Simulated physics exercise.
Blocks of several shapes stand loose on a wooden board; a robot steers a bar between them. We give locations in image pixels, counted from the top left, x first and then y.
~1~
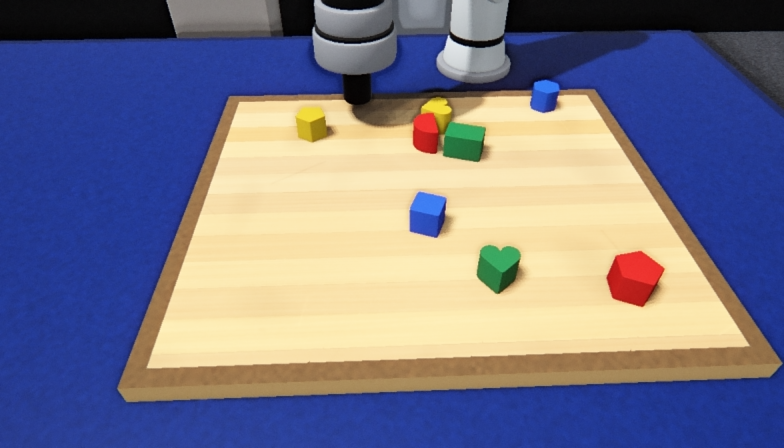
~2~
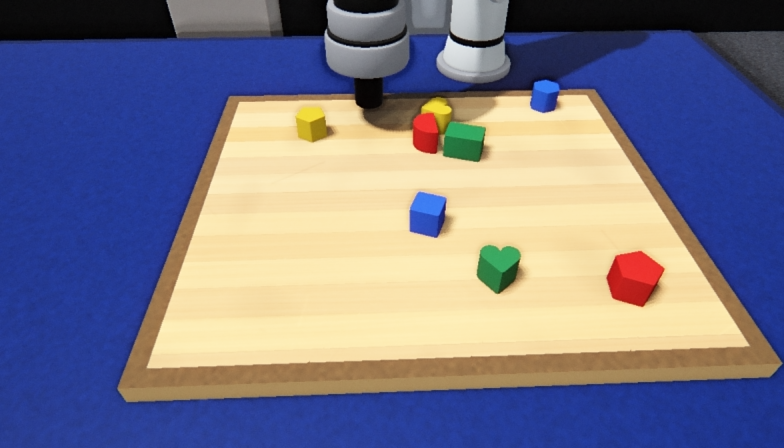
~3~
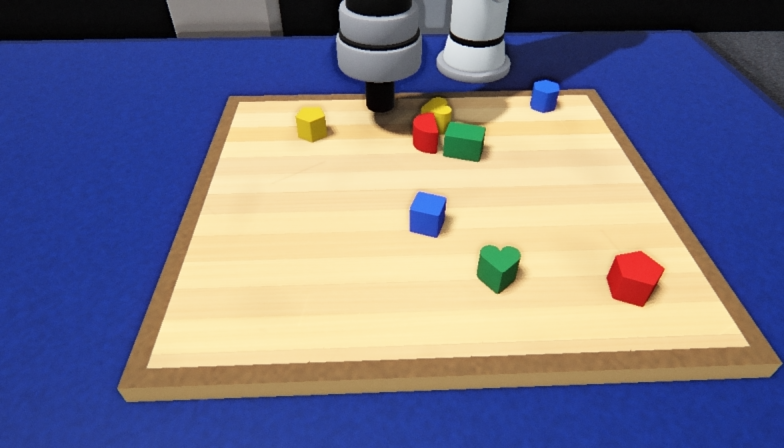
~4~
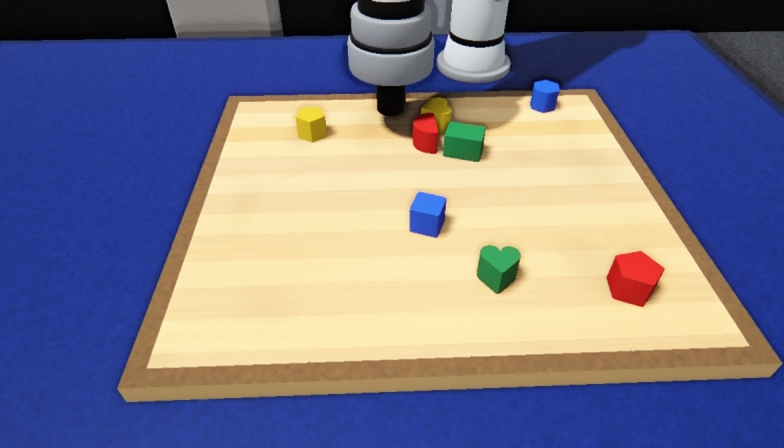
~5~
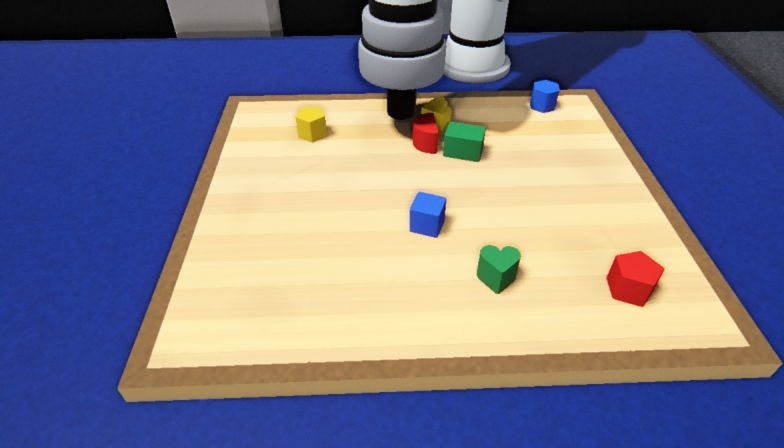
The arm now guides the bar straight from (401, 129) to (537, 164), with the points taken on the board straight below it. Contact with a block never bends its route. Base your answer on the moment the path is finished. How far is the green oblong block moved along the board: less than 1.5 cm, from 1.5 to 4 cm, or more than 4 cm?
That one ends up more than 4 cm from where it is now.
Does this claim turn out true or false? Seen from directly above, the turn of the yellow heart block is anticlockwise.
True - the claim holds.
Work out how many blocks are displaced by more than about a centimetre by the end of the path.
Blocks moved: Three or more.
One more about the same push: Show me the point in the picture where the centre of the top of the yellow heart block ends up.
At the end it should sit near (461, 106).
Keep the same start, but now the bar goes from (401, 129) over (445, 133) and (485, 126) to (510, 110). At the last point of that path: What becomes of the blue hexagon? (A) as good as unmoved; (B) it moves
A: As good as unmoved.
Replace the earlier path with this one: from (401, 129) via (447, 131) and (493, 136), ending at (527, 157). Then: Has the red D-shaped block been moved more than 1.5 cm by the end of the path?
Final answer: Yes.
What follows on the original path. One third of the way, bar at (446, 124); red D-shaped block at (455, 134), turned 30° clockwise; yellow heart block at (459, 106), turned 80° anticlockwise; green oblong block at (485, 139).
Two thirds of the way, bar at (492, 135); red D-shaped block at (465, 142), turned 35° clockwise; yellow heart block at (461, 106), turned 95° anticlockwise; green oblong block at (505, 151), turned 30° clockwise.
At the end, bar at (541, 148); red D-shaped block at (465, 142), turned 35° clockwise; yellow heart block at (461, 106), turned 95° anticlockwise; green oblong block at (518, 158), turned 90° clockwise.
